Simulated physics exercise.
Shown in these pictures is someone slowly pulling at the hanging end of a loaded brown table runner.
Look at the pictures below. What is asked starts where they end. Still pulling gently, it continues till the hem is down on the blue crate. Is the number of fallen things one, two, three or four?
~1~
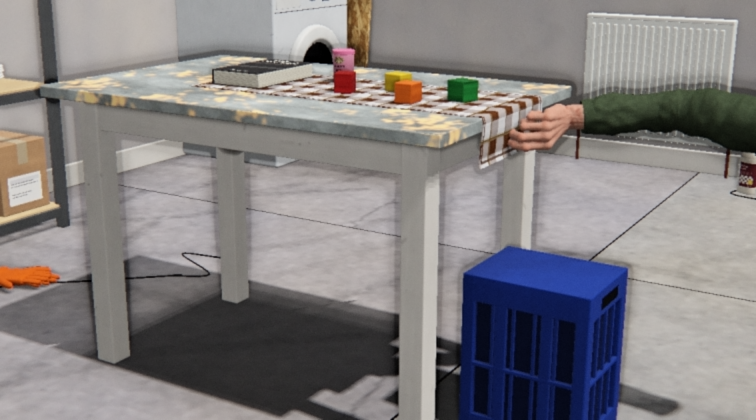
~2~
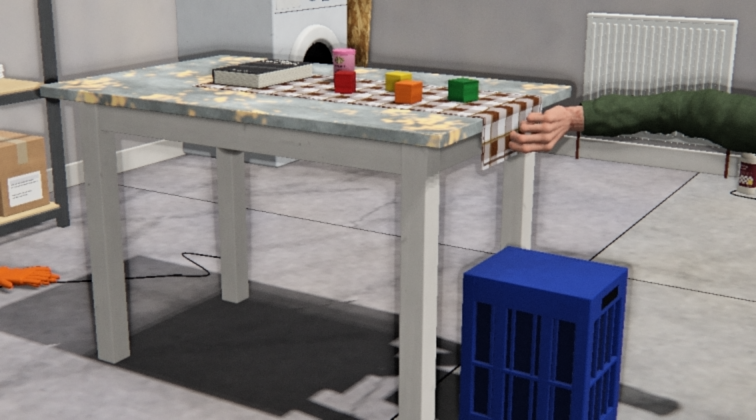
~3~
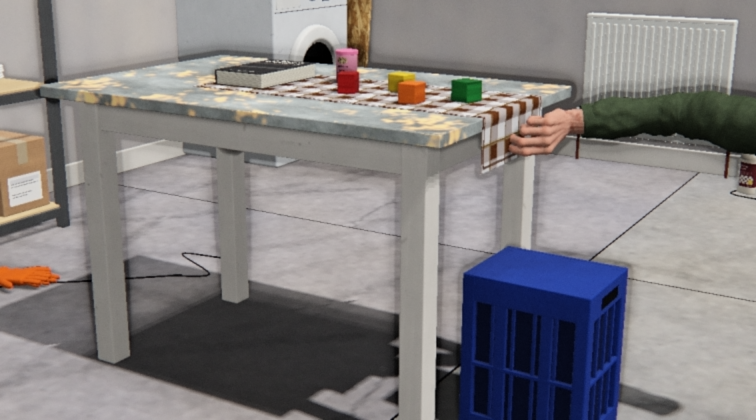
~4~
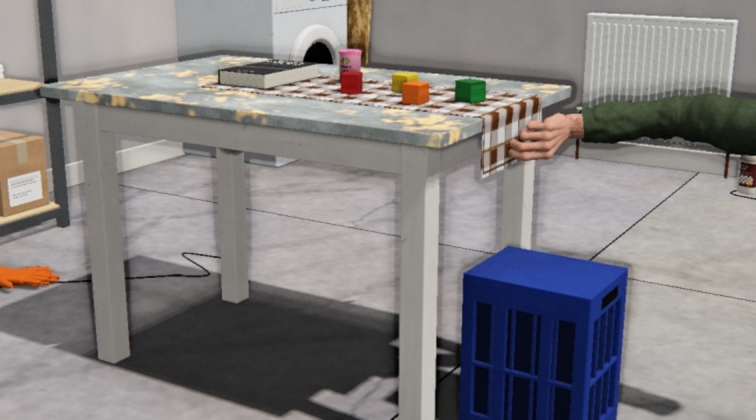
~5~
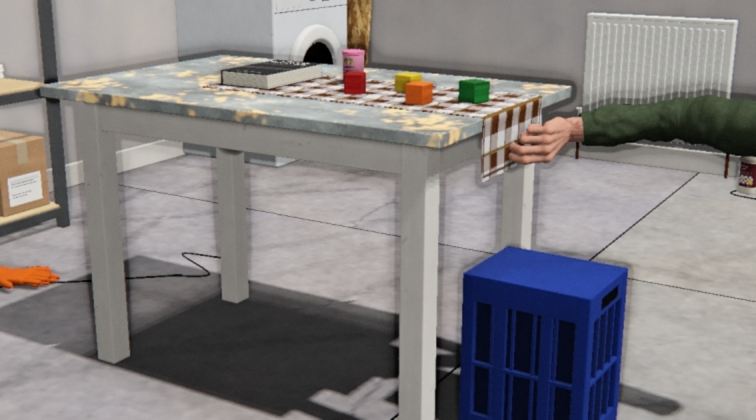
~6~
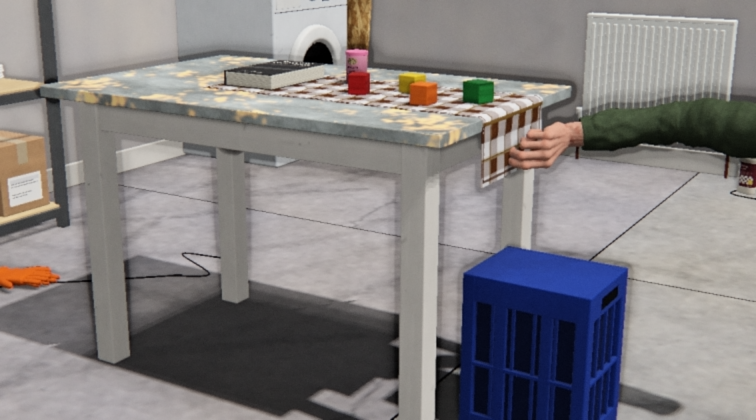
The total lost is two.
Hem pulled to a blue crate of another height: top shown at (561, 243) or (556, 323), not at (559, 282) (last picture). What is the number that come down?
First height: 1; second height: 3.
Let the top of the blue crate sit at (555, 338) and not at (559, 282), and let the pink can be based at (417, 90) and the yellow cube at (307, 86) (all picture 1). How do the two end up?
As for the pink can, it leaves the top; as for the yellow cube, it stays in place.
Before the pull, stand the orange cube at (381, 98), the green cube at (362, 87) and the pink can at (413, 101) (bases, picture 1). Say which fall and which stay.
Outcome: Orange cube is still in place, green cube is still in place, pink can is gone.
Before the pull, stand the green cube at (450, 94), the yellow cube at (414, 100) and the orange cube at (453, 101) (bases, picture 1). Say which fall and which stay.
Looking at each one, the green cube drops away, the yellow cube drops away and the orange cube drops away.
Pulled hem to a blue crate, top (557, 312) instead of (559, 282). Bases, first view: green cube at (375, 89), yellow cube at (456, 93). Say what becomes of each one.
Outcome for the green cube: It stays. Outcome for the yellow cube: It is lost.
A little later, hem near (511, 215); green cube gone.
Next, hem on the crate; green cube and orange cube gone.
When it is over, hem on the crate; green cube and orange cube gone. The answer is two.
